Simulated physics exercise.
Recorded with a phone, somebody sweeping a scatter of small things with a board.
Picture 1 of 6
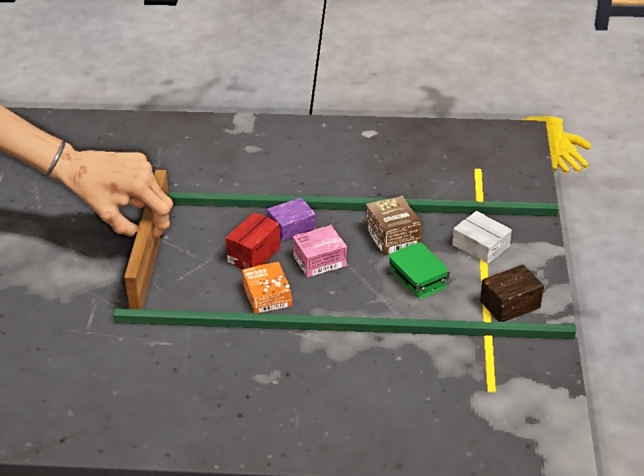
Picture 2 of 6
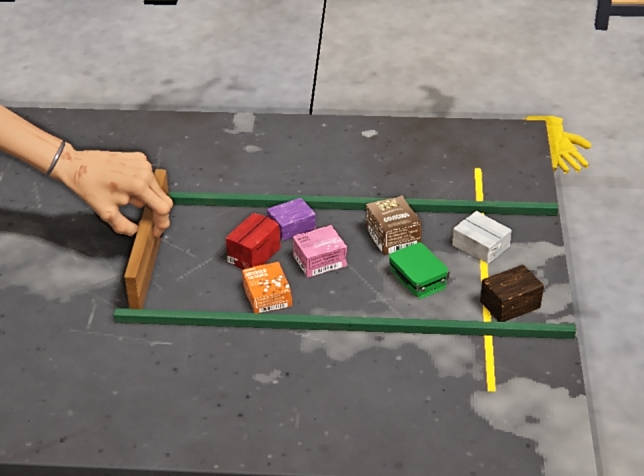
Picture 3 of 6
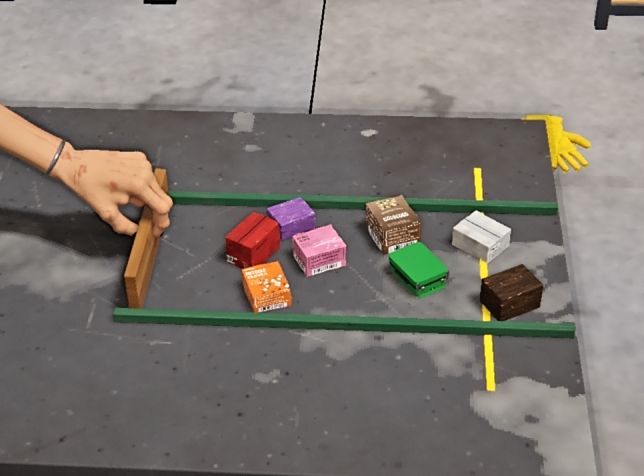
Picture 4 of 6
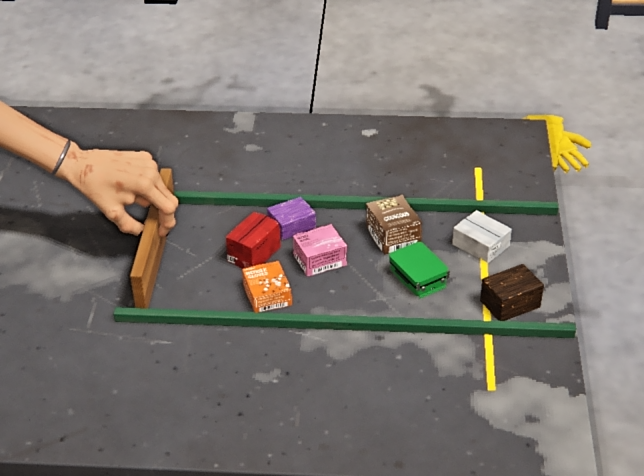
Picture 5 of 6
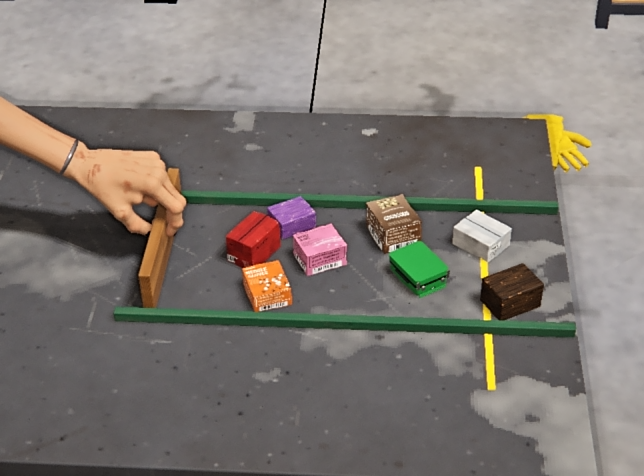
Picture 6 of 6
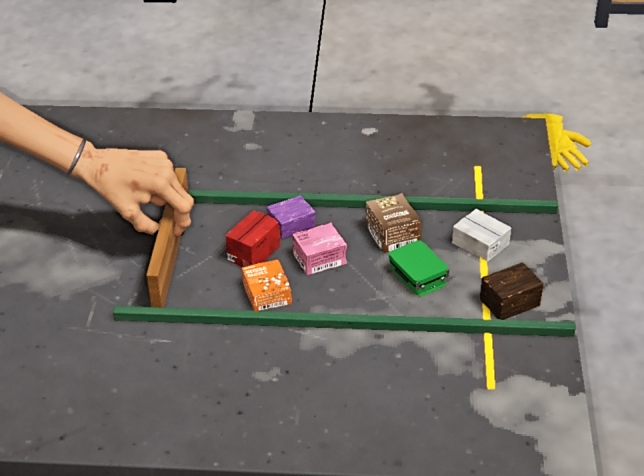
A wooden board, gripped by a hand at the left, stands still at first, then slides a short way right between two green rails. The scattered boxes and blocks ahead of it, among them red, purple, pink, orange, green and white ones, stay where they are, with the board still short of them.
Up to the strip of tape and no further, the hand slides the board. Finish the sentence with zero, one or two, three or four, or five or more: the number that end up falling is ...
The number that end up falling is one or two.
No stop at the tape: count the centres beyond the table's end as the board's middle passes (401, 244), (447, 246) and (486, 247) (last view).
Going through the three positions, you'd get 0, 0 and 1.
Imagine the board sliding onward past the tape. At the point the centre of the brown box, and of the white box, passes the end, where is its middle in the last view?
The middle sits near (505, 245) for the first and near (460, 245) for the other.
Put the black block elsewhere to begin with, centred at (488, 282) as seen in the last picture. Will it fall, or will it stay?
Stays put.
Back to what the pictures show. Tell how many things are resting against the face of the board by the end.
Number in contact with it: 3.
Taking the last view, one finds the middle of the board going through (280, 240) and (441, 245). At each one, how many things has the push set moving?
One spot: 4. Other spot: 8.
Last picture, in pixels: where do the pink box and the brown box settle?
In the last picture the pink box sits at (538, 246) while the brown box sits at (542, 217).
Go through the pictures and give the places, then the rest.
In the first frame, black block (512, 294); white box (482, 237); green case (418, 271); board (149, 239); tape (484, 268).
In the second frame, white box (482, 238); pink box (319, 251).
In the third frame, green case (418, 271); purple block (291, 219).
In the fourth frame, black block (512, 293); brown box (394, 225).
In the fifth frame, white box (482, 236); red box (254, 241).
In the sixth frame, black block (511, 291); white box (482, 235); green case (418, 270); board (170, 237); tape (484, 266).
Early on, none off yet; black block at rest near (511, 291); white box at rest near (482, 235); green case at rest near (418, 270).
A while later, none off yet; black block at rest near (511, 291); white box at rest near (482, 235); green case travelled about its own width near (451, 274).
Further along, none off yet; black block moving near (517, 297); white box travelled about its own width near (541, 239); green case travelled well along near (502, 277).
Finally, the number that fall off is one or two; lost, white box.
